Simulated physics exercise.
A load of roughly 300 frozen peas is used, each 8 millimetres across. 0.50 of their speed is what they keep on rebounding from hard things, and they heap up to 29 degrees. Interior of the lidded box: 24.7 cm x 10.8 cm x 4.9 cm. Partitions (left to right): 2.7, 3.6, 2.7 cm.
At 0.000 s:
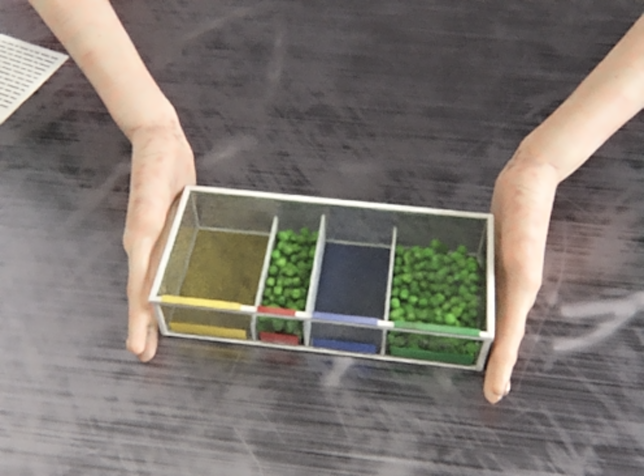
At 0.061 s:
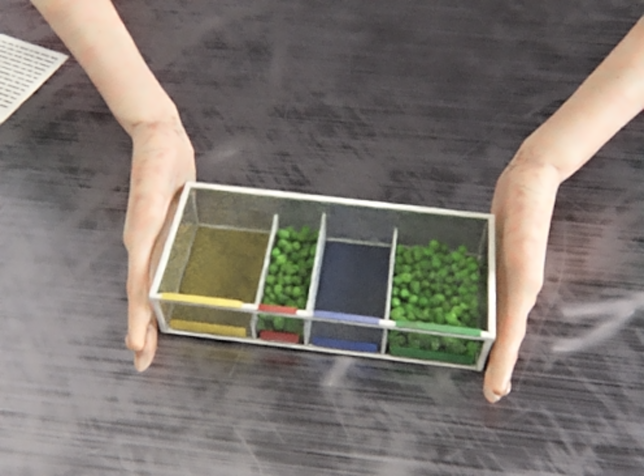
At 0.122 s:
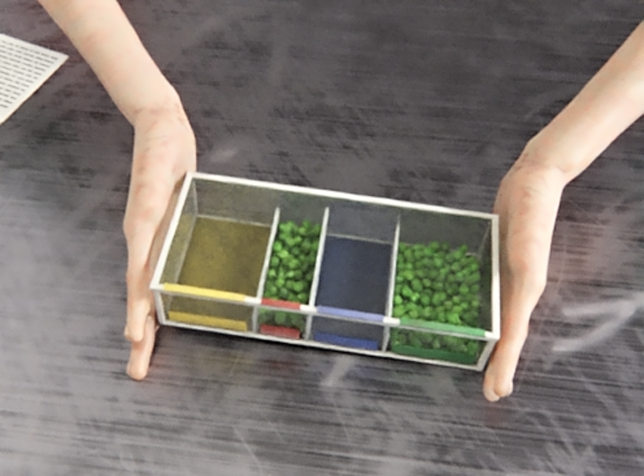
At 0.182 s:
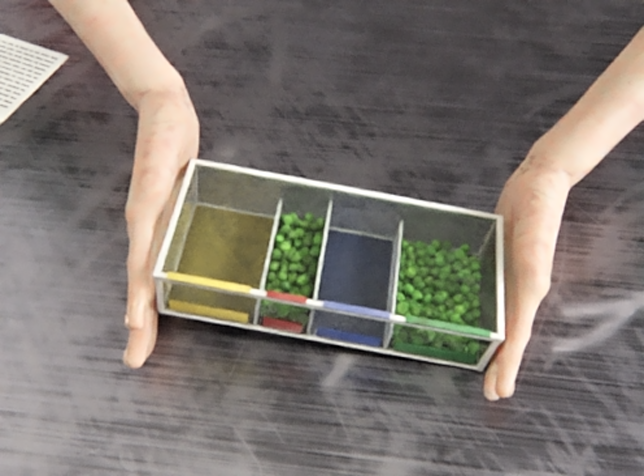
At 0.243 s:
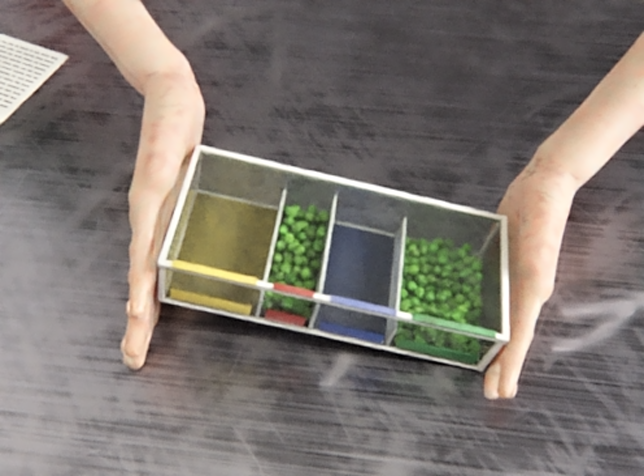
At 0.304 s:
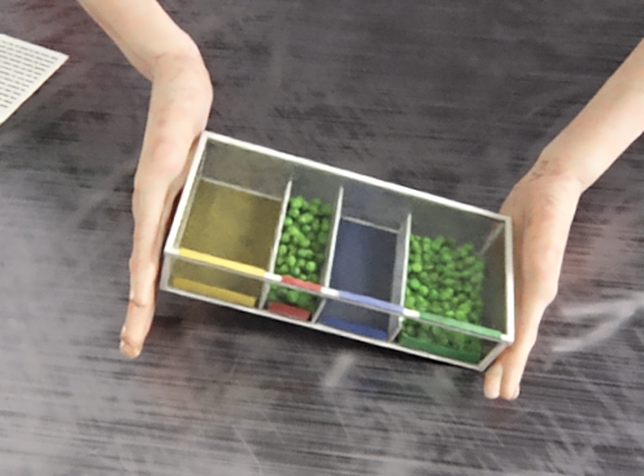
Above a dark streaked surface, two hands tilt a clear divided box of peas rightward.
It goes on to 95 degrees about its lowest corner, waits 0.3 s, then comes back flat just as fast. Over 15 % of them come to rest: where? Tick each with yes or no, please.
Red - yes; blue - no; green - yes; yellow - no.
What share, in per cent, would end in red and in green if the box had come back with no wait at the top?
In per cent: Red 20, green 80.
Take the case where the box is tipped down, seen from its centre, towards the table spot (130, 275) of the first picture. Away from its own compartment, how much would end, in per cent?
That would be close to 85 per cent.
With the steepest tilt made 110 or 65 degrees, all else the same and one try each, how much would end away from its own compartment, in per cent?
Roughly 25 percent, then roughly 0 percent.
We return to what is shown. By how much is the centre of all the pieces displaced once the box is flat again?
Around 3.5 centimetres.
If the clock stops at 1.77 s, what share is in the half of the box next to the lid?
About 50 %.
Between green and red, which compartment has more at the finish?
That would be the green compartment.
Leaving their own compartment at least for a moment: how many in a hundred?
About 20 %.
Then, at 1.77 s, tilt 95 degrees; red 30 %, blue 5 %, green 65 %.
After 2.75 s, tilt 47 degrees; red 20 %, green 80 %.
After 3.71 s, tilt 0 degrees; red 20 %, green 80 %.
By 4.3 s all is still; red 20 %, blue 0 %, green 80 %, yellow 0 %.
